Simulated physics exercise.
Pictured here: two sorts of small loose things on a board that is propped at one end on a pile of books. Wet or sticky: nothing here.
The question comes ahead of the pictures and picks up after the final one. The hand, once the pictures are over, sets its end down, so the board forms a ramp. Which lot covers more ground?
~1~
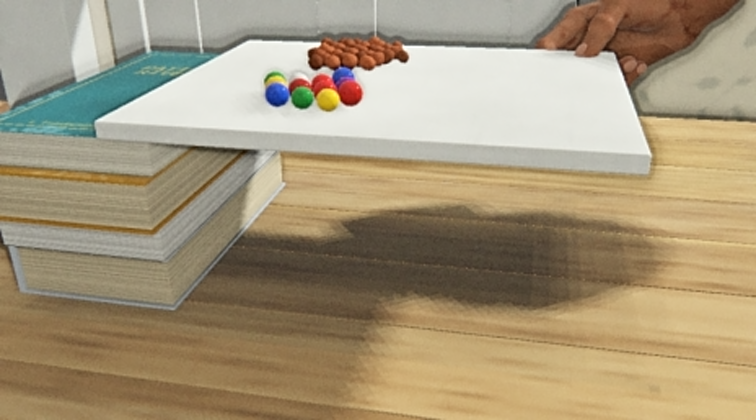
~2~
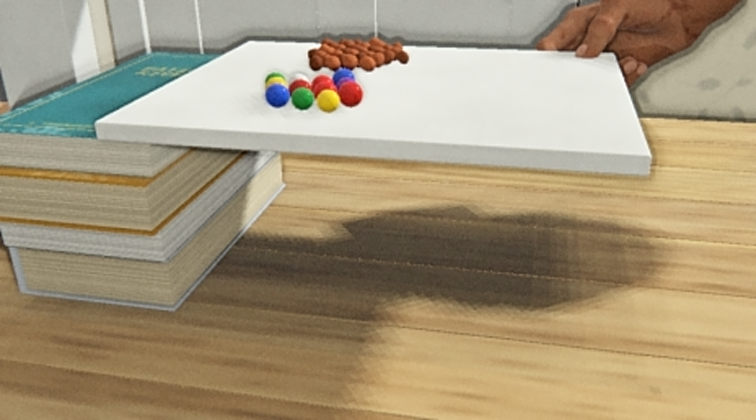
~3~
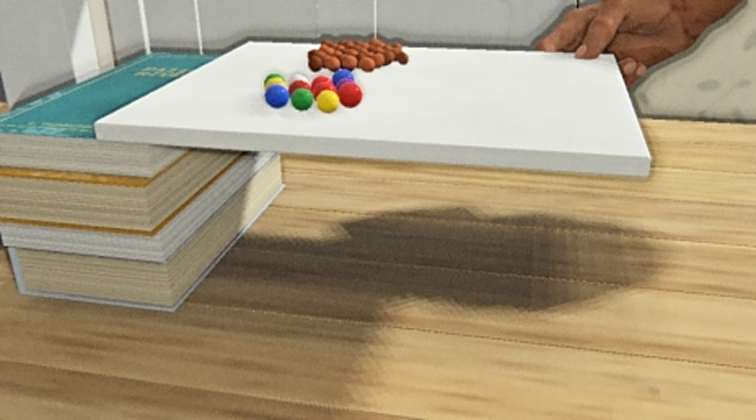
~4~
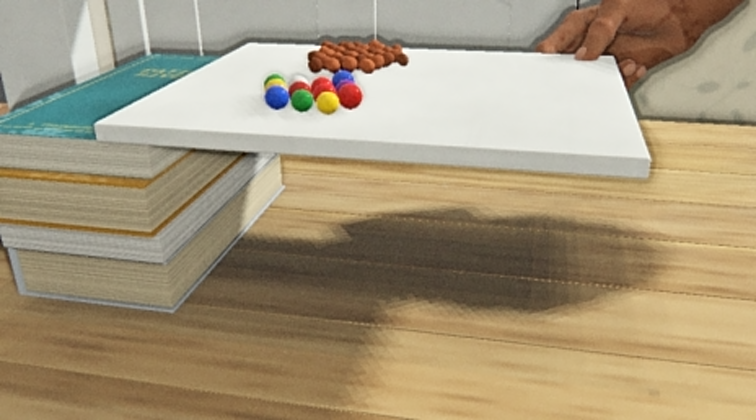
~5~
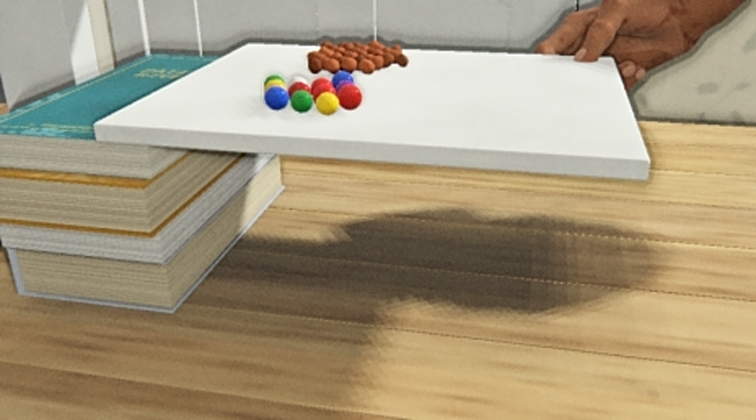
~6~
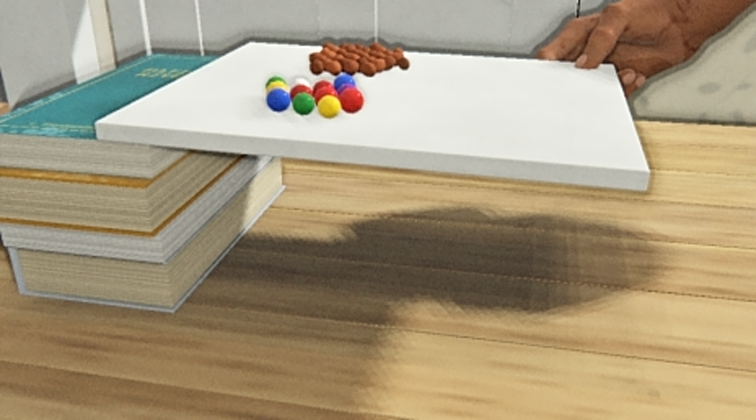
It's the nearer one that ends up farther out.
Then, 0.52 s later than the last frame, board sloping at 16°; near lot every one still on the board; far lot every one still on the board.
Then, 0.97 s later than the last frame, board resting at 26°; near lot mostly up to a board's length out; far lot mostly at the foot of the board.
Then, 1.36 s later than the last frame, board resting at 26°; near lot mostly one to two board lengths out; far lot mostly less than half a board's length out.
When it is over, board resting at 26°; near lot mostly more than two board lengths out, roughly two thirds gone off the table; far lot mostly less than half a board's length out; the near lot has gone farther.
